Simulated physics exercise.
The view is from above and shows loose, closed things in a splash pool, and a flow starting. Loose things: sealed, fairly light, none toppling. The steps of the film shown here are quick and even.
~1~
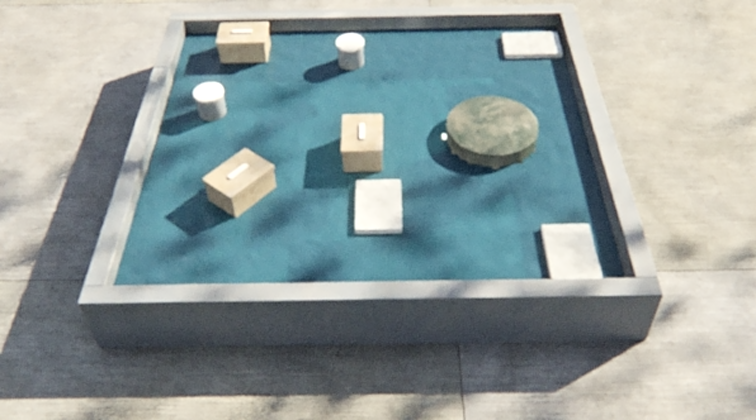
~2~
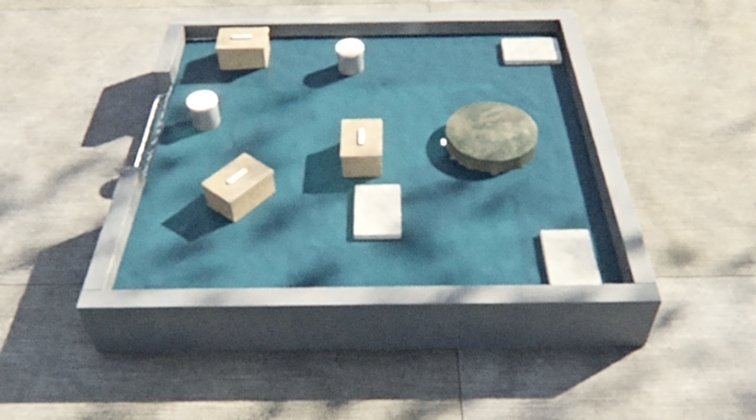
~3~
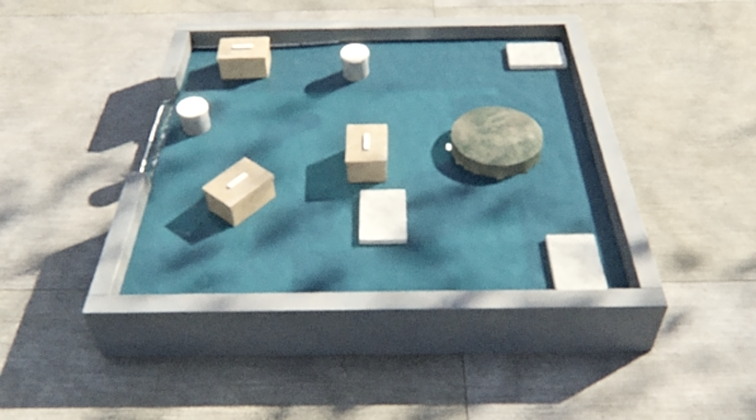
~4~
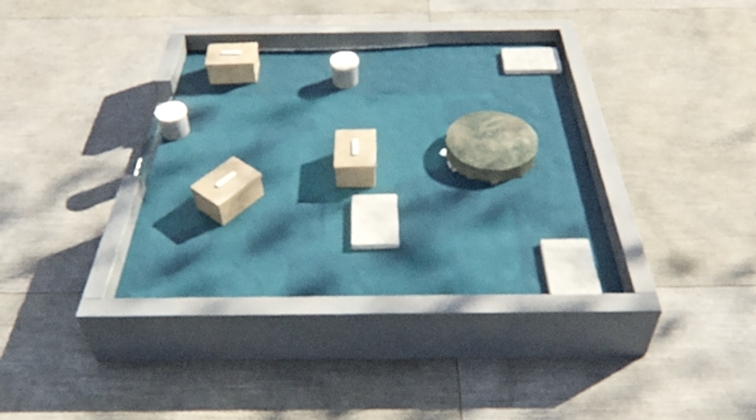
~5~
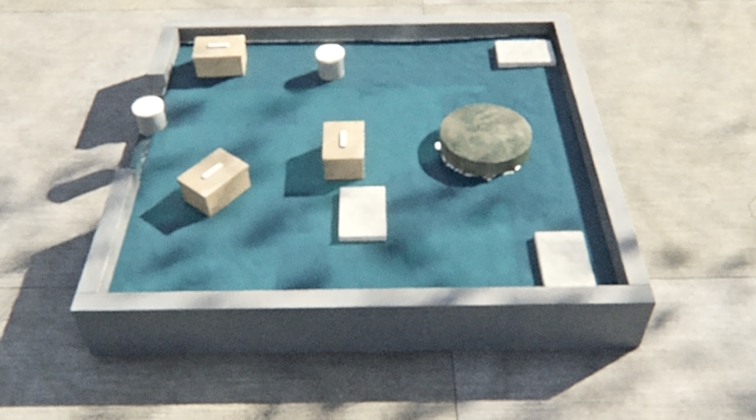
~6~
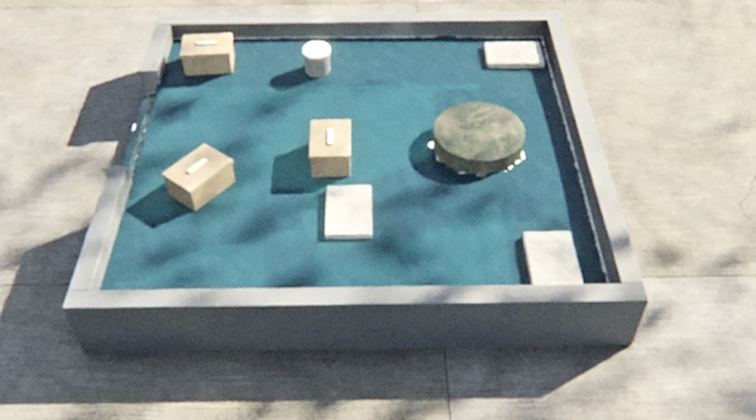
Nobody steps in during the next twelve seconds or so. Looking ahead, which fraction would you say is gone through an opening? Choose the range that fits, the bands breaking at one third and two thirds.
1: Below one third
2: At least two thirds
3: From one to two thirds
From one to two thirds (3).
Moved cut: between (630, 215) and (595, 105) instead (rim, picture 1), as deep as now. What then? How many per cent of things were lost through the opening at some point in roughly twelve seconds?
Share reached: 20 %.
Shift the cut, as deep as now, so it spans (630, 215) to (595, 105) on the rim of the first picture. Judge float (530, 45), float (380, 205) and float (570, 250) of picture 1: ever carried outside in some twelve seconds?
Following that order: Remains behind; escaped; escaped.
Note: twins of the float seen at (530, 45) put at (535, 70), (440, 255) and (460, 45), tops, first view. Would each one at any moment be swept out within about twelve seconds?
In order: Never leaves, never leaves, never leaves.
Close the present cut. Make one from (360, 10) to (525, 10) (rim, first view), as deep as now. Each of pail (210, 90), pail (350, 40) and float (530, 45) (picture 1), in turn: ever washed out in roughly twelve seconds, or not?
In turn: Inside, gone, out.
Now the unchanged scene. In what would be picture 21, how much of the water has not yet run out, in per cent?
Roughly 74 percent.
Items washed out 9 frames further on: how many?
By then the total stands at 2.
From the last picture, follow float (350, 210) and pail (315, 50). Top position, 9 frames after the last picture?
First one at roughly (320, 206), second at roughly (283, 57).
A moment on, 1 of 8 are out; 7 afloat.
Next, 2 of 8 are out; 6 afloat.
Later, 3 of 8 are out; 5 afloat.
In the end, 3 of 8 are out; 5 afloat.
